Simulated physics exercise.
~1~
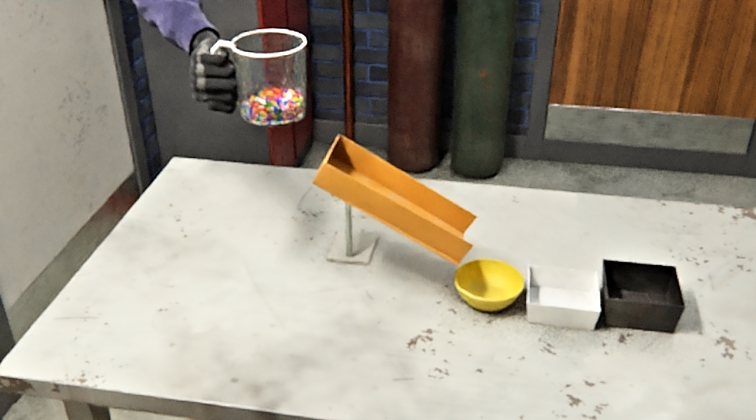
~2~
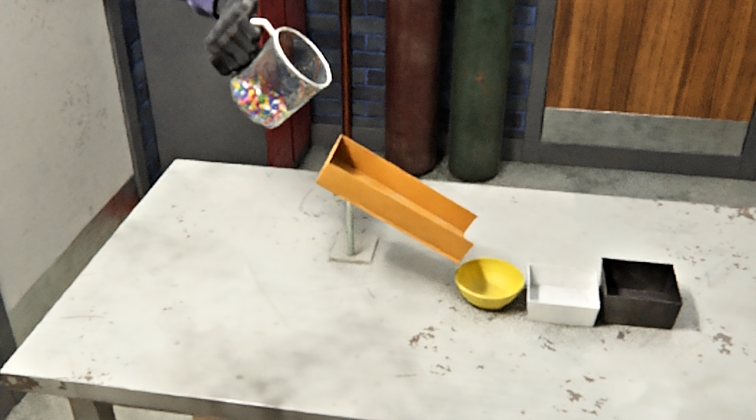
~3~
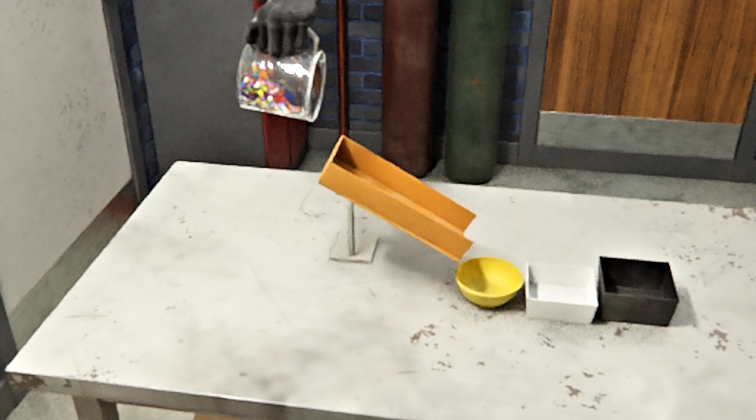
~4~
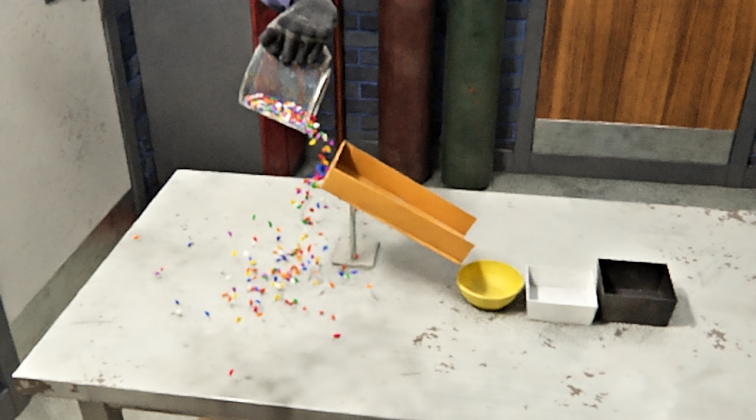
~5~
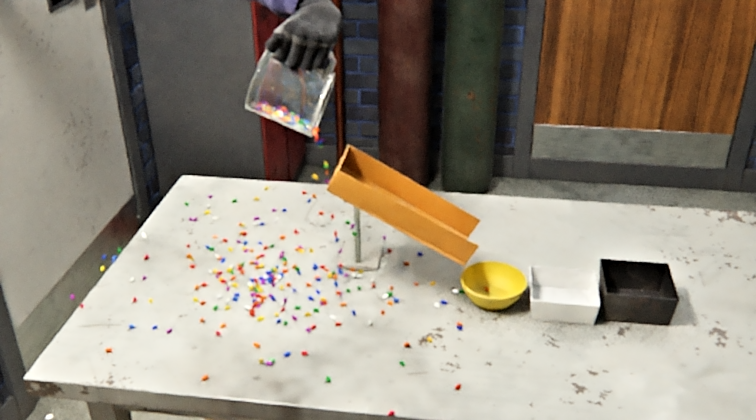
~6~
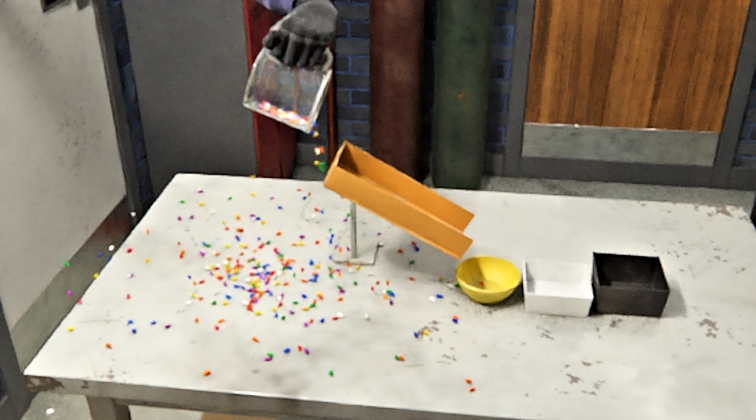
In this clip, a gloved hand tips a clear jug of colourful jelly beans above an orange chute; most spill beside its upper end and scatter across the table, leaving a few in the jug, while the white and black tins stay empty beside a yellow bowl.
